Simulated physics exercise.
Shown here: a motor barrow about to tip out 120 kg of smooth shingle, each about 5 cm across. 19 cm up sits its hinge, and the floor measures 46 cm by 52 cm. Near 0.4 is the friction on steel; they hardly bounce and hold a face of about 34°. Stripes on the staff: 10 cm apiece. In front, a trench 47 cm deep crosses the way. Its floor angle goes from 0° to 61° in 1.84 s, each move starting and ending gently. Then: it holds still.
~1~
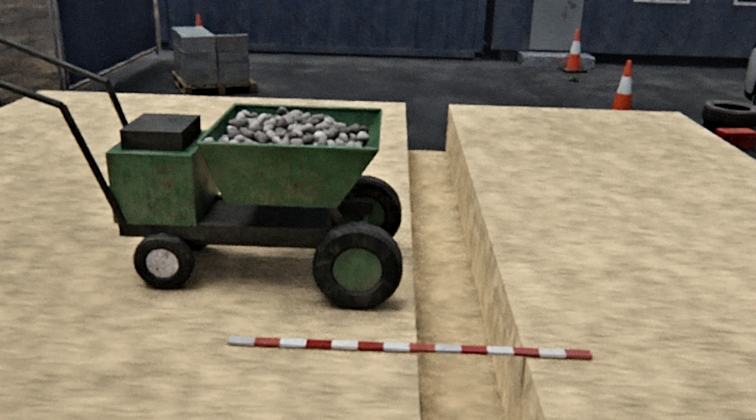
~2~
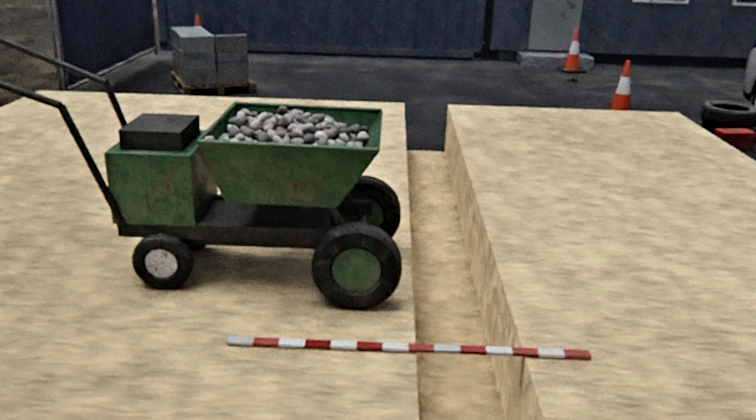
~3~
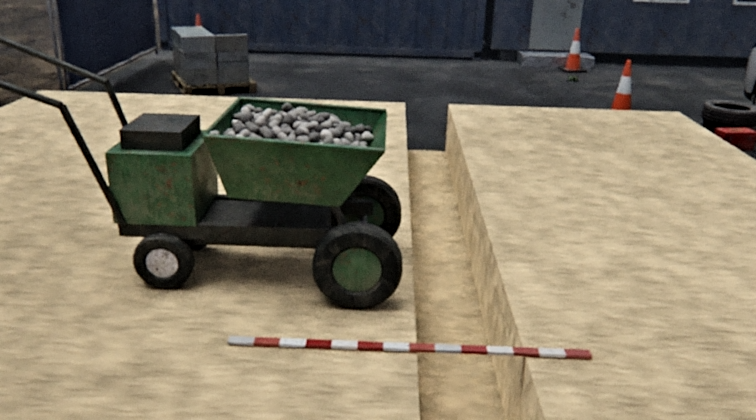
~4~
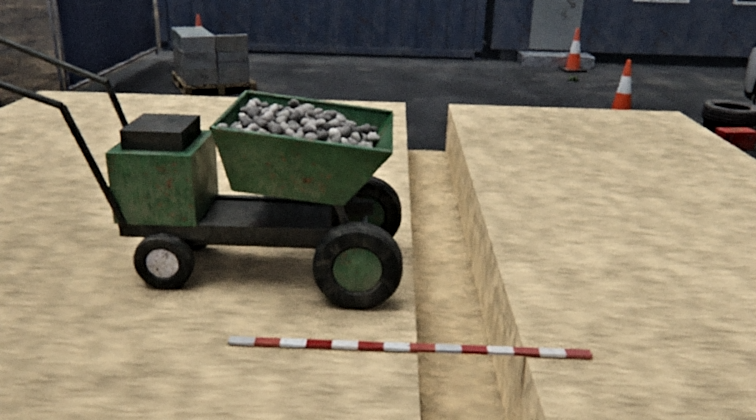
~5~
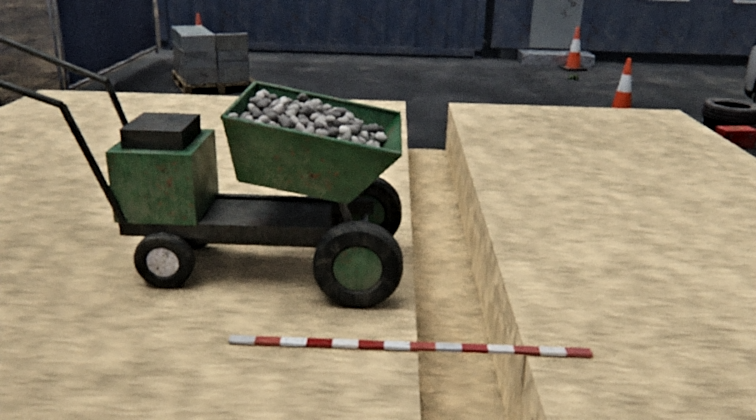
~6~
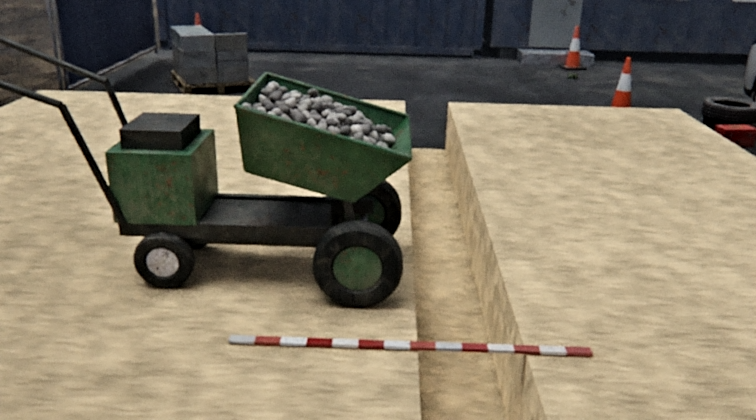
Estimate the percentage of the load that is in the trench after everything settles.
Roughly 49 per cent of the load.
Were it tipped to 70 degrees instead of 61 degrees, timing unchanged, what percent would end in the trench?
Some 50 in a hundred, I'd say.
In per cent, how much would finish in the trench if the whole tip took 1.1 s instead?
Roughly 35% would finish there.
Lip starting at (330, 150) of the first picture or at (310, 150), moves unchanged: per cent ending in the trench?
Roughly 75 in a hundred from the first, 75 in a hundred from the second.
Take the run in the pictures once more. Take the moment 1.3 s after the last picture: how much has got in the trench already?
Some 15 per cent.
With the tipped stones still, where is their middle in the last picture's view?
Middle at around (481, 350), I'd say.
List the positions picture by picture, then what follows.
In the first picture, the skip is at 0°, its lip at (378, 150); the top of the load is at (288, 120).
In the second picture, the skip is at 1°, its lip at (379, 151); the top of the load is at (284, 120).
The third picture shows lip at (384, 151), floor tilted 3°, highest stones at (288, 117).
The fourth picture shows lip at (392, 153), floor tilted 6°, highest stones at (276, 112).
In the fifth picture, the skip is at 10°, its lip at (401, 155); the top of the load is at (273, 103).
The sixth picture shows lip at (412, 158), floor tilted 15°, highest stones at (276, 94).
Then, 0.8 s after the last picture the floor is at 51°, 99 % in the skip, 1 % in the trench; the foremost stones are at (477, 189).
Then, 1.3 s after the last picture the floor is at 61°, 71 % in the skip, 15 % in the trench, 14 % past the trench; the foremost stones are at (566, 274).
Then, 1.7 s after the last picture the floor is at 61°, 52 % in the skip, 23 % in the trench, 25 % past the trench; the foremost stones are at (617, 283).
Then, 3.6 s after the last picture the floor is at 61°, 25 % in the skip, 49 % in the trench, 27 % past the trench; the foremost stones are at (661, 293).
